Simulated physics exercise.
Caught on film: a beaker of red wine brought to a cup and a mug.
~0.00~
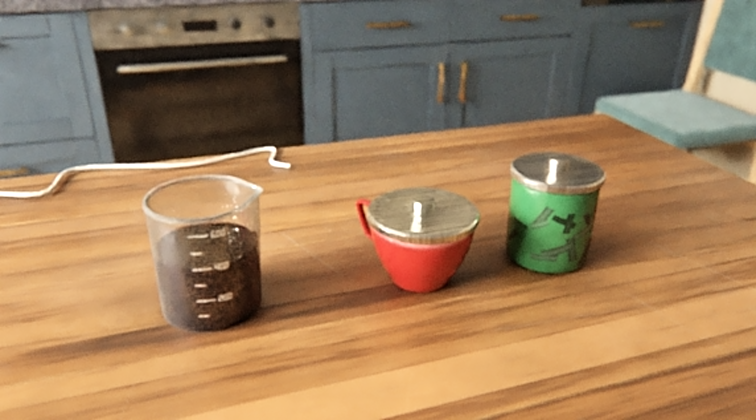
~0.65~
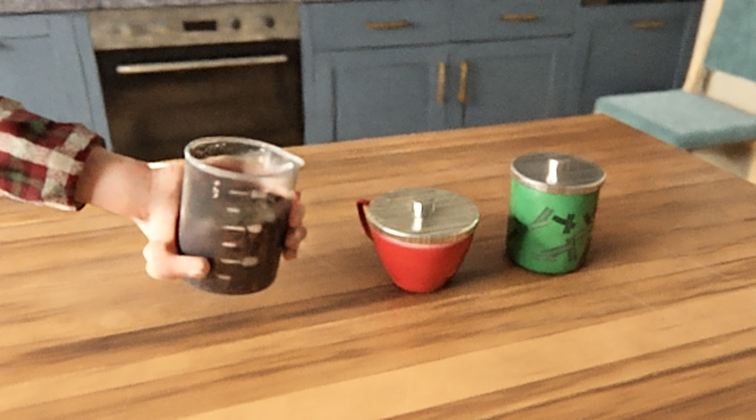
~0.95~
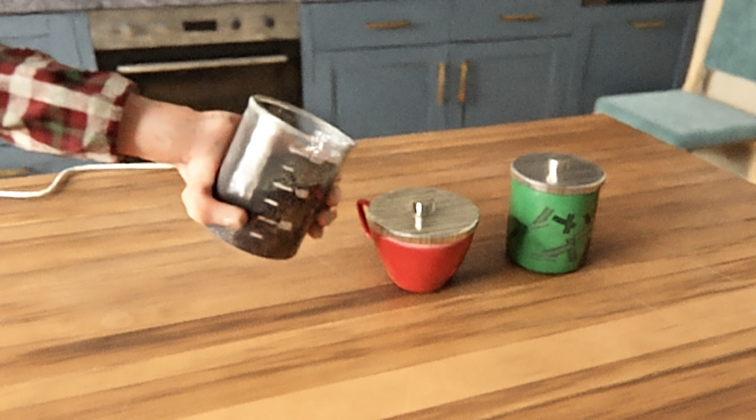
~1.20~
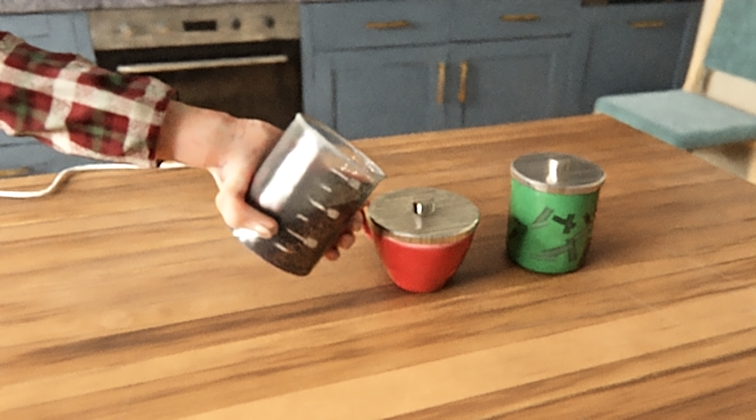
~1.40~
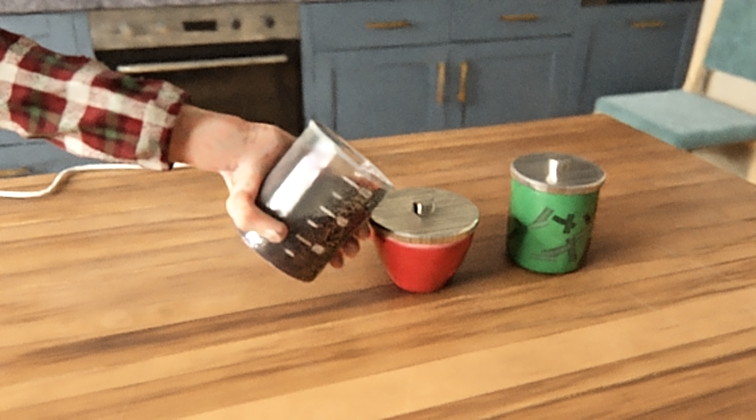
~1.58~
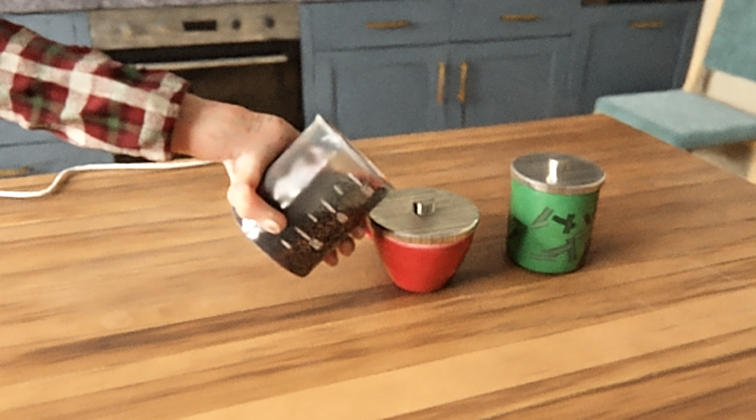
On a wooden kitchen table, a hand lifts a beaker of dark liquid and tilts it rightward beside a lidded red cup.
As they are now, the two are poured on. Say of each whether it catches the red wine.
Left, the cup lets it run off outside; right, the mug lets it run off outside.
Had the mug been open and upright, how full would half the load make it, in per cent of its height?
I make it 45 per cent.
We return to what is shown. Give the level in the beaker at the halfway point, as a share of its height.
About 30 per cent.
After 2.3 s, it hits the lid of the cup and runs off.
After 3.2 s, it hits the lid of the mug and runs off.
After 4.6 s, the cup is empty, in a puddle; the mug is empty, in a puddle.
